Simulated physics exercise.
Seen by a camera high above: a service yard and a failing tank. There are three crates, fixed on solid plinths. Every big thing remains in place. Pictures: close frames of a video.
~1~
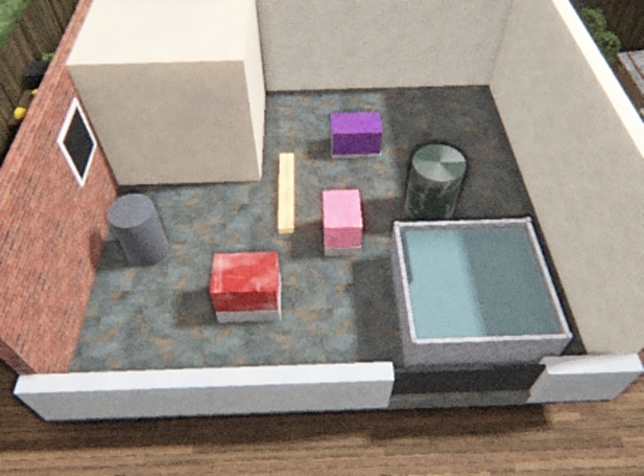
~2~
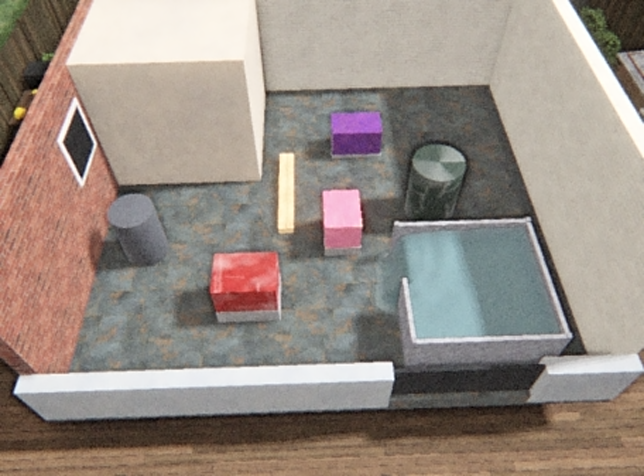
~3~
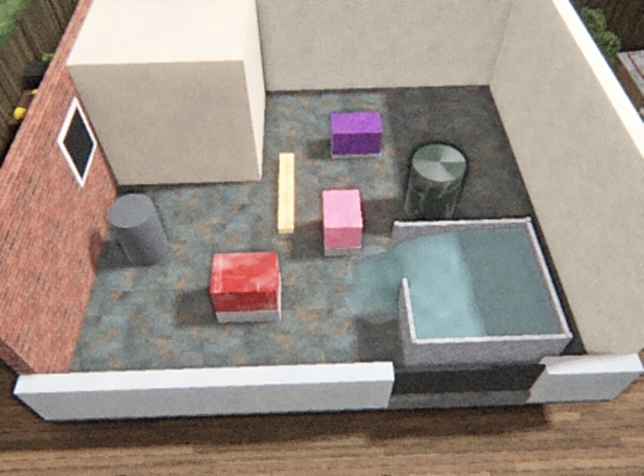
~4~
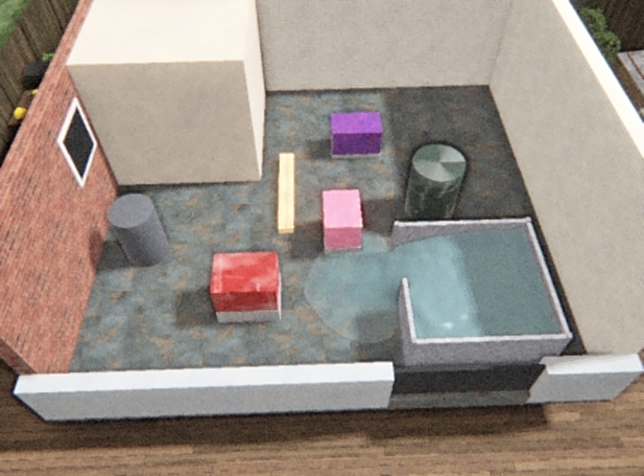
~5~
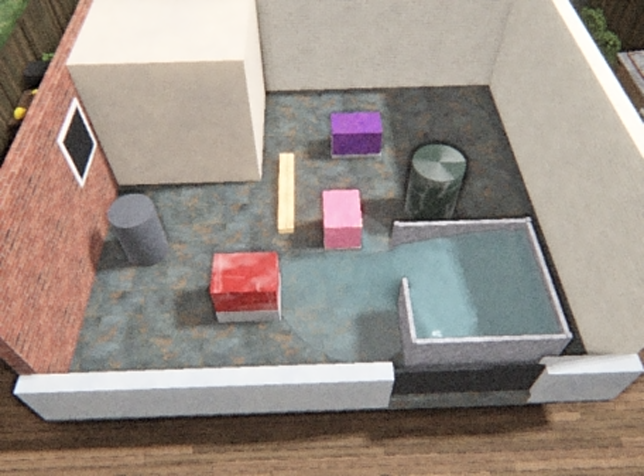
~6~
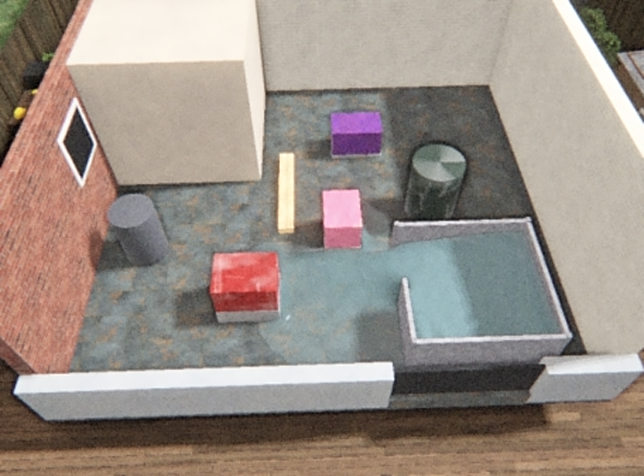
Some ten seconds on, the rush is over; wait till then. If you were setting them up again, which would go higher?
I'd say the purple crate goes higher, the pink crate goes higher, the red crate goes higher.
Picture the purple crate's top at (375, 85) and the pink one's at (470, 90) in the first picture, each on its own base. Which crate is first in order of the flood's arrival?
The one in red is first.
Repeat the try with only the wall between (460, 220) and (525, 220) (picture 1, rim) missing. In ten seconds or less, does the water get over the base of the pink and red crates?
In my view the pink crate is never reached, and the red crate is never reached.
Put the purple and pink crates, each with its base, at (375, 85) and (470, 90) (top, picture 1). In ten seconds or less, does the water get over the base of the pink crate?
The pink simply stays high and dry.
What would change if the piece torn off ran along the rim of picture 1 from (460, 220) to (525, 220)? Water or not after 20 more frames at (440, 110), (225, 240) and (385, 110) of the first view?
One by one, they turn out drenched, not soaked and drenched.
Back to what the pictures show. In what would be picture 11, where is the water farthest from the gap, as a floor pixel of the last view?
Close to (108, 269).
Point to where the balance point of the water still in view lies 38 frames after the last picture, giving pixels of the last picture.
The centre of mass sits at about (294, 277).
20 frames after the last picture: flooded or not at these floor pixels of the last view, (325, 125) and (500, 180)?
In that order: Free of water, clear.
A moment on, water covers 25 % of the floor; the purple crate water round its plinth, the pink crate water round its plinth, the red crate water round its plinth.
Next, water covers 45 % of the floor; the purple crate water round its plinth, the pink crate water round its plinth, the red crate water round its plinth.
Then, water covers 55 % of the floor; the purple crate water round its plinth, the pink crate water round its plinth, the red crate water round its plinth.
Later, water covers 65 % of the floor; the purple crate water round its plinth, the pink crate water round its plinth, the red crate water round its plinth.
In the end, water covers 90 % of the floor; the purple crate was topped, the pink crate was topped, the red crate was topped.
